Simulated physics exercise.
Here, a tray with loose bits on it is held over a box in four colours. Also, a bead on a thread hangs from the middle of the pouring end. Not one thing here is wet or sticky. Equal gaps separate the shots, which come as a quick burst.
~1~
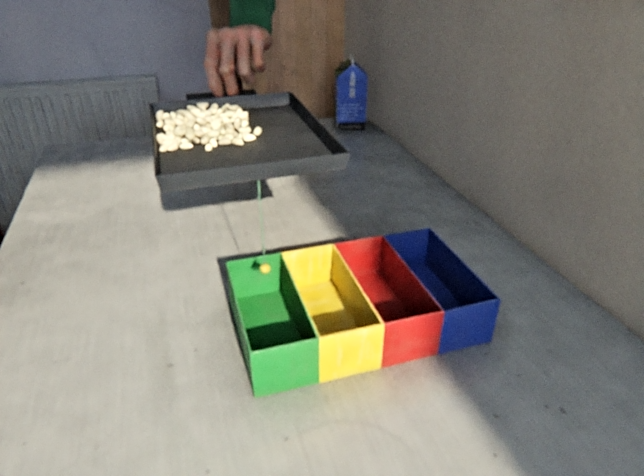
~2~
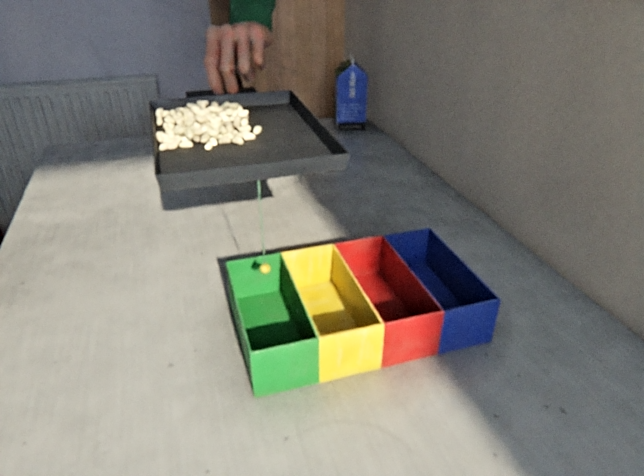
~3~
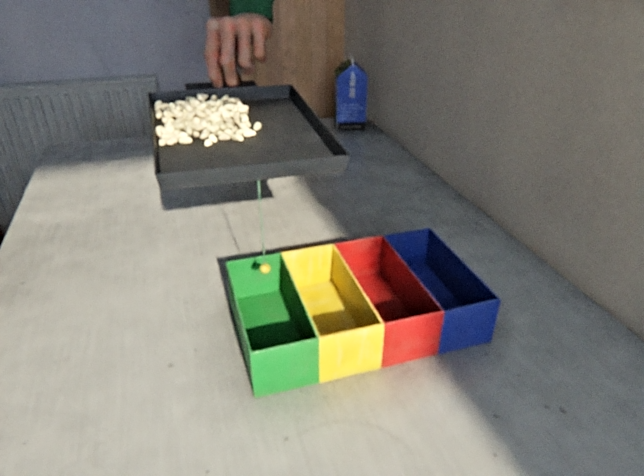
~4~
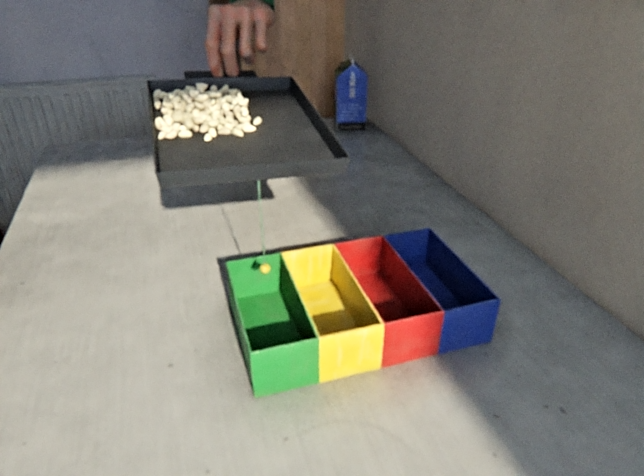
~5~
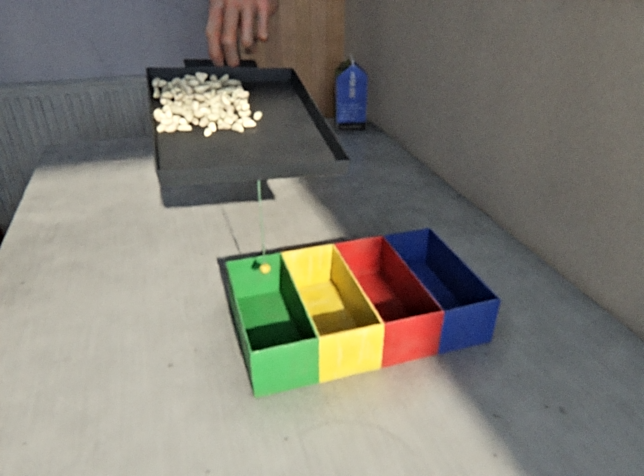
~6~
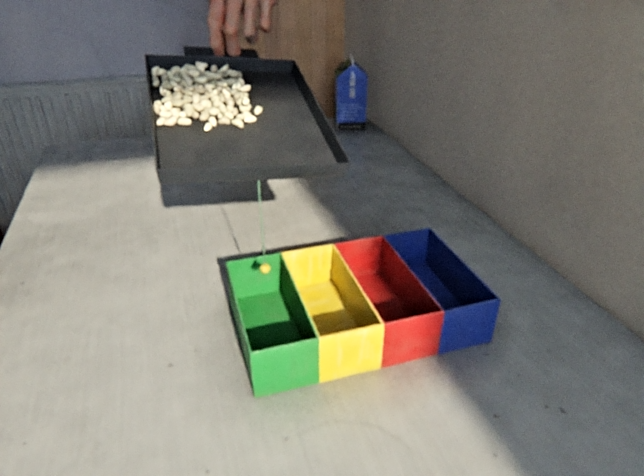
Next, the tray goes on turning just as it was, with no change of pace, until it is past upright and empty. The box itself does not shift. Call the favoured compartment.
The yellow compartment is favoured.
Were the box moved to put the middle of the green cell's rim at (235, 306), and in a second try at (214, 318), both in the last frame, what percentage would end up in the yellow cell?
The first try gives 50 per cent, the second 30 per cent.
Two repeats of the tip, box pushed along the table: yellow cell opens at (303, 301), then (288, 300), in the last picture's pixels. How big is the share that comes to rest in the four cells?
Near 100 and 100 percent respectively.
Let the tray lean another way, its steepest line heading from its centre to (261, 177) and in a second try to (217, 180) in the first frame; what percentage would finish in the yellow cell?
So it's 20 percent with the first slope and 0 percent with the other.
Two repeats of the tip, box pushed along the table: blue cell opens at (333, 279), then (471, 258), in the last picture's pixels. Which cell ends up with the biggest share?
Well, the first time it's blue, and the second time it's that green cell.
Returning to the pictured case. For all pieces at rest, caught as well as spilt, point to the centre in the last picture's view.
The centre comes to rest near (328, 331).
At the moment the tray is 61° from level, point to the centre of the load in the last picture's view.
Its middle sits at about pixel (288, 143).
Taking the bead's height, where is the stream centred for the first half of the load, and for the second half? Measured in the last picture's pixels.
The opening part goes through (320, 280); what follows goes through (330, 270).
Soon, tray tipped steeply; nearly all on the tray; a stray few in the yellow cell; a stray few in the red cell; a stray few falling or outside the box.
A while on, tray tipped past a quarter turn; most on the tray; a small part in the yellow cell; a stray few in the red cell; a small part falling or outside the box.
Towards the end, tray tipped past a quarter turn; about two thirds in the yellow cell; about a quarter in the green cell; a small part in the red cell.
Finally, tray tipped past a quarter turn; about two thirds in the yellow cell; about a quarter in the green cell; a small part in the red cell; none in the blue cell.
